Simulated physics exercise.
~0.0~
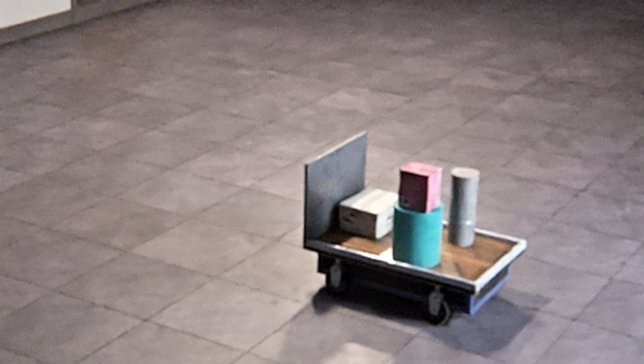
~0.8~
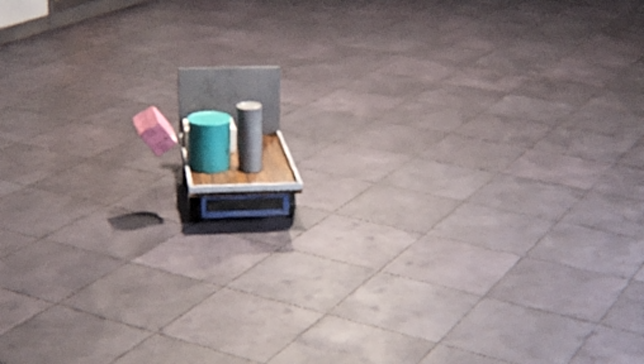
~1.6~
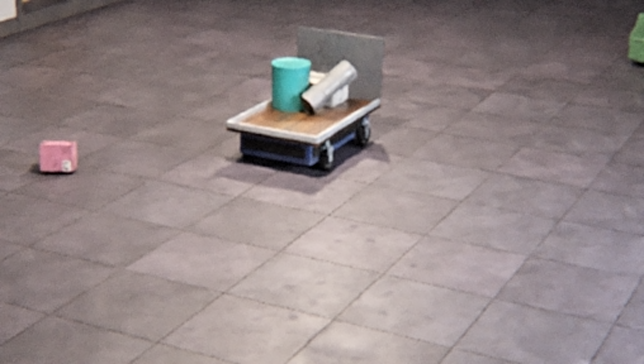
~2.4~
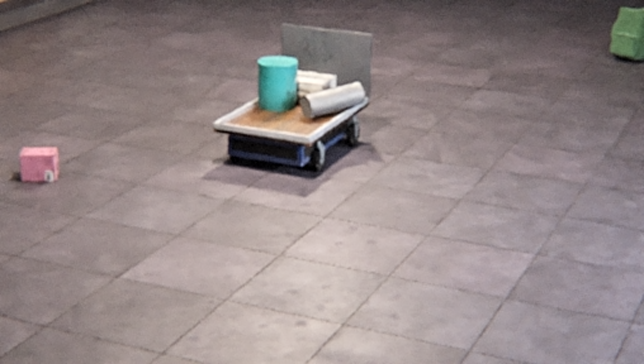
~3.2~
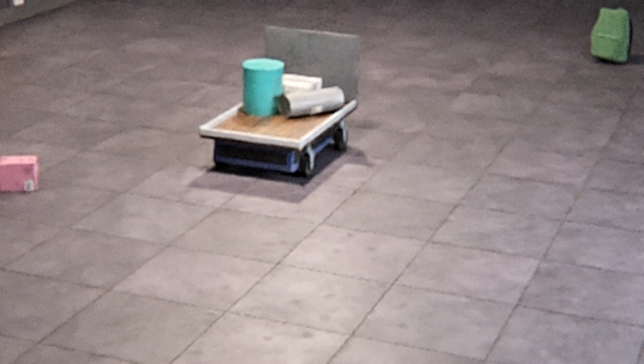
We see a cart with a tall board carrying a turquoise pail, grey canister, pink box and white parcel turn across a tiled floor; the pink box falls off, then the canister topples on the deck, and the cart rests with the pail and parcel still aboard.
